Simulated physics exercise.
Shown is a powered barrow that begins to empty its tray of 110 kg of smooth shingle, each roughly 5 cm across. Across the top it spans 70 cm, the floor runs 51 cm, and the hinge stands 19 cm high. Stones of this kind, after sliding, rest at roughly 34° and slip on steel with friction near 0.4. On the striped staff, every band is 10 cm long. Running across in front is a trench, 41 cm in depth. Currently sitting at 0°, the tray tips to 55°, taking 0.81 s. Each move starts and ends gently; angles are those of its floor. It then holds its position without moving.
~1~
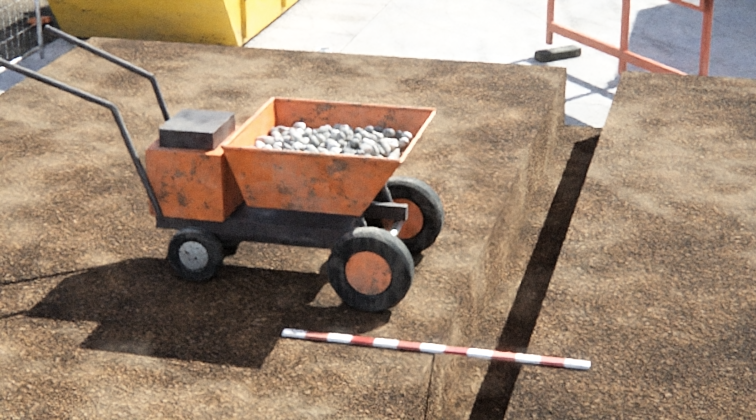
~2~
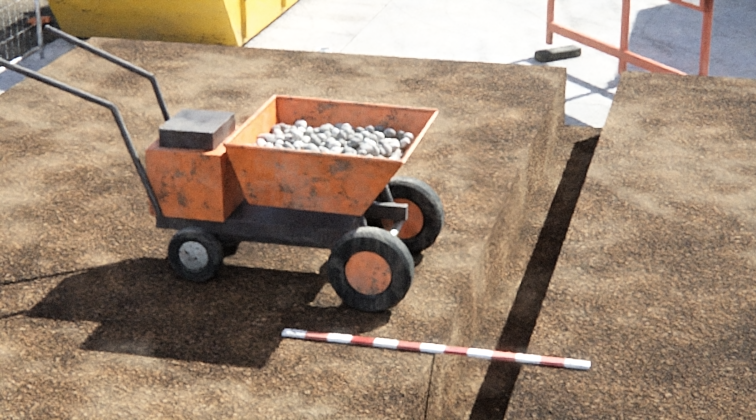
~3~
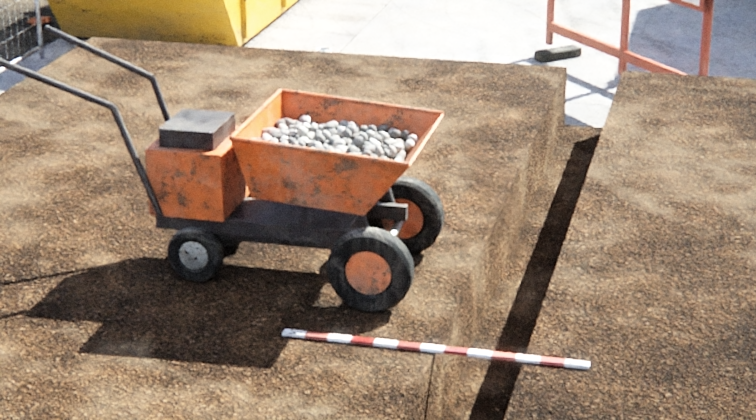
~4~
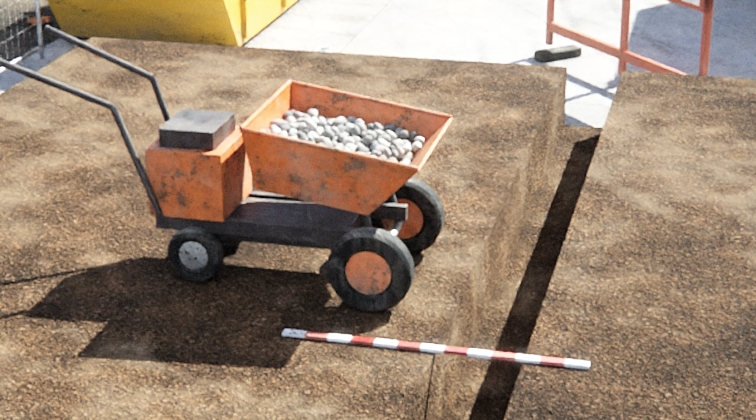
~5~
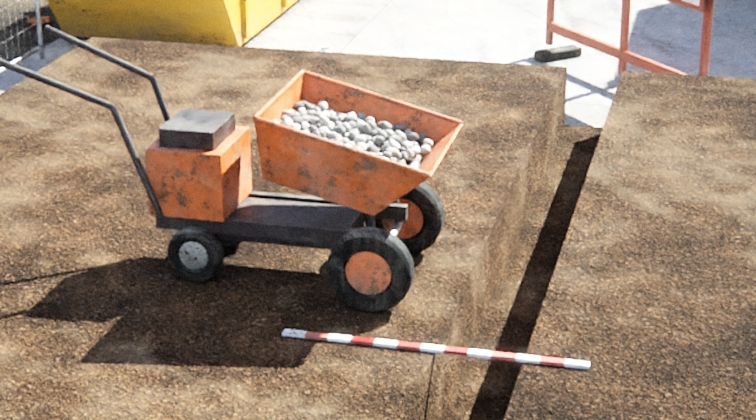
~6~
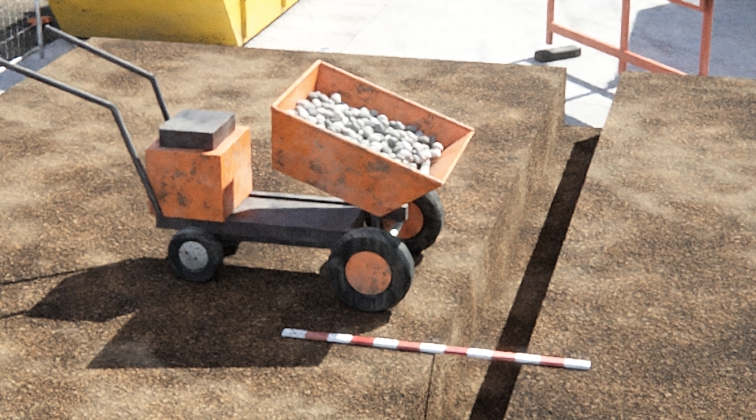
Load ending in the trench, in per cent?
32 per cent.
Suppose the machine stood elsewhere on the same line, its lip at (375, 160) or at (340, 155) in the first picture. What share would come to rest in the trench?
Near 45 then near 50 percent.
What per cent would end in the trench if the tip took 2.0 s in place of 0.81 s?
About 40%.
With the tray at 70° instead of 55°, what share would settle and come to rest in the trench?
I'd expect around 45 in a hundred.
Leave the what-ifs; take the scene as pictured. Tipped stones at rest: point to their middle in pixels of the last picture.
Their middle lands near (537, 363).
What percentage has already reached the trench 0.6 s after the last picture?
About 10 per cent by then.
Then, 0.3 s after the last picture the floor is at 47°, 100 % in the tray; the foremost stones are at (464, 198).
Then, 0.6 s after the last picture the floor is at 55°, 91 % in the tray, 8 % in the trench, 1 % past the trench; the foremost stones are at (548, 284).
Then, 0.9 s after the last picture the floor is at 55°, 61 % in the tray, 15 % in the trench, 25 % past the trench; the foremost stones are at (643, 320).
Then, 2.9 s after the last picture the floor is at 55°, 41 % in the tray, 32 % in the trench, 27 % past the trench; the foremost stones are past the picture's edge.
